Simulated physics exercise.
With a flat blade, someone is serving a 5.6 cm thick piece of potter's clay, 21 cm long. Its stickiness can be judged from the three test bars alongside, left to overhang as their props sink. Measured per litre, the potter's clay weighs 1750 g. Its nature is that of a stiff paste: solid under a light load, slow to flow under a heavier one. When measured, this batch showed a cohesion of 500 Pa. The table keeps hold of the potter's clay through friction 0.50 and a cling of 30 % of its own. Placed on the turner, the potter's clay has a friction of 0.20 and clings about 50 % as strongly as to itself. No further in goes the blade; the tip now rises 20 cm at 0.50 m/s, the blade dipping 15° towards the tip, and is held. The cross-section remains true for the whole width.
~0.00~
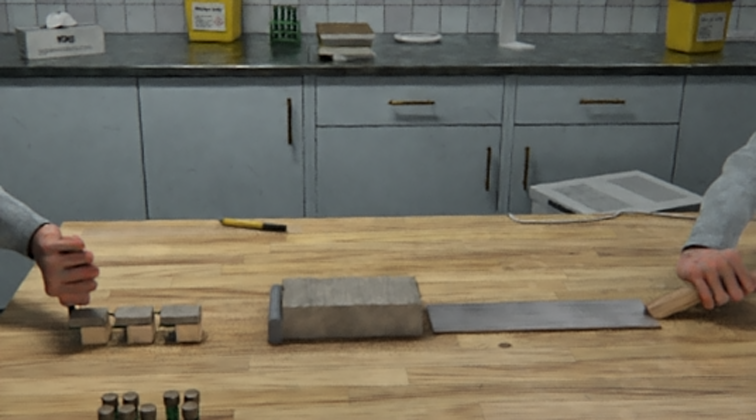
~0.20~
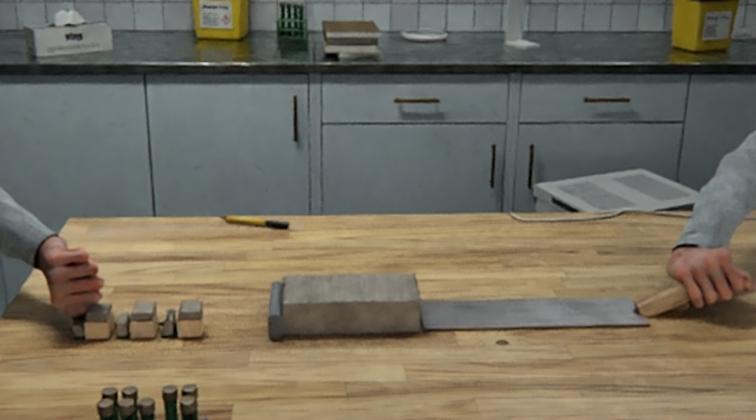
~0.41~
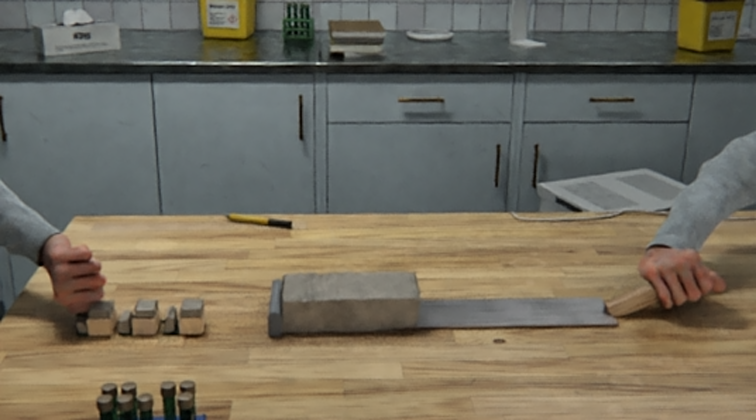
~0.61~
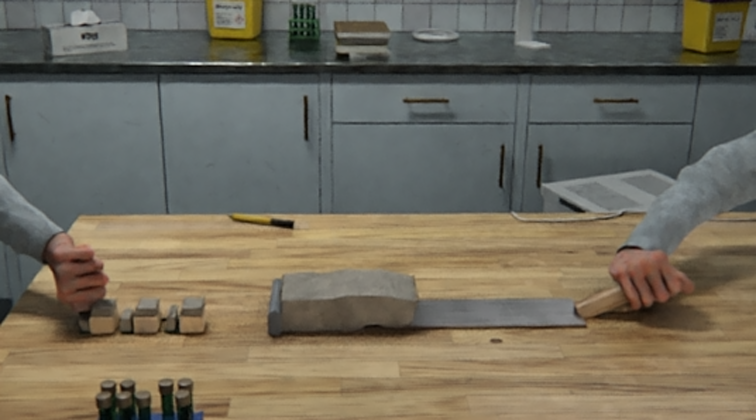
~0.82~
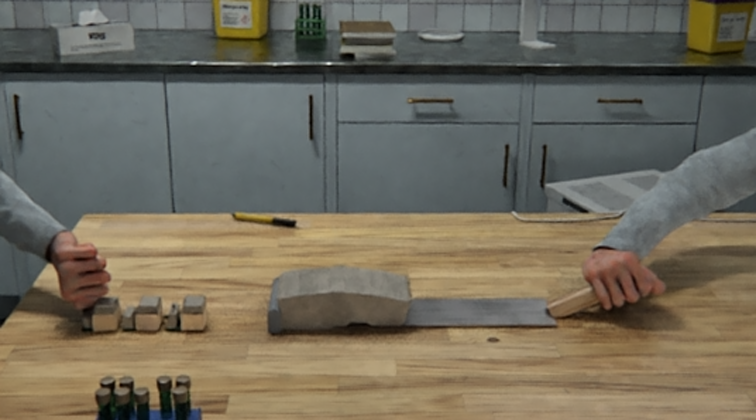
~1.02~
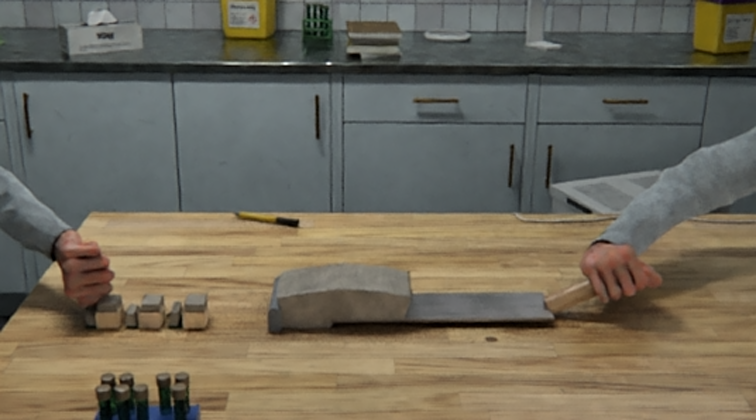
On a wooden worktop in a lab, three small bars on the left sagged at their tips, then a hand on the right slid a flat blade leftward under a grey block, which bulged upward.
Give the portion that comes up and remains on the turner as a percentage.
50 per cent, roughly.
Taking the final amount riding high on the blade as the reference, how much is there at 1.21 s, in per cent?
Close to 50 percent.
After 1.21 s, the tip is 9.6 cm up.
After 1.44 s, the tip is 20 cm up and 50 % is riding high on the blade.
After 1.66 s, the tip is 20 cm up and 50 % is riding high on the blade.
After 1.88 s, the tip is 20 cm up and 50 % is riding high on the blade.
After 2.00 s, at the end, the tip is 20 cm up and 50 % is riding high on the blade.
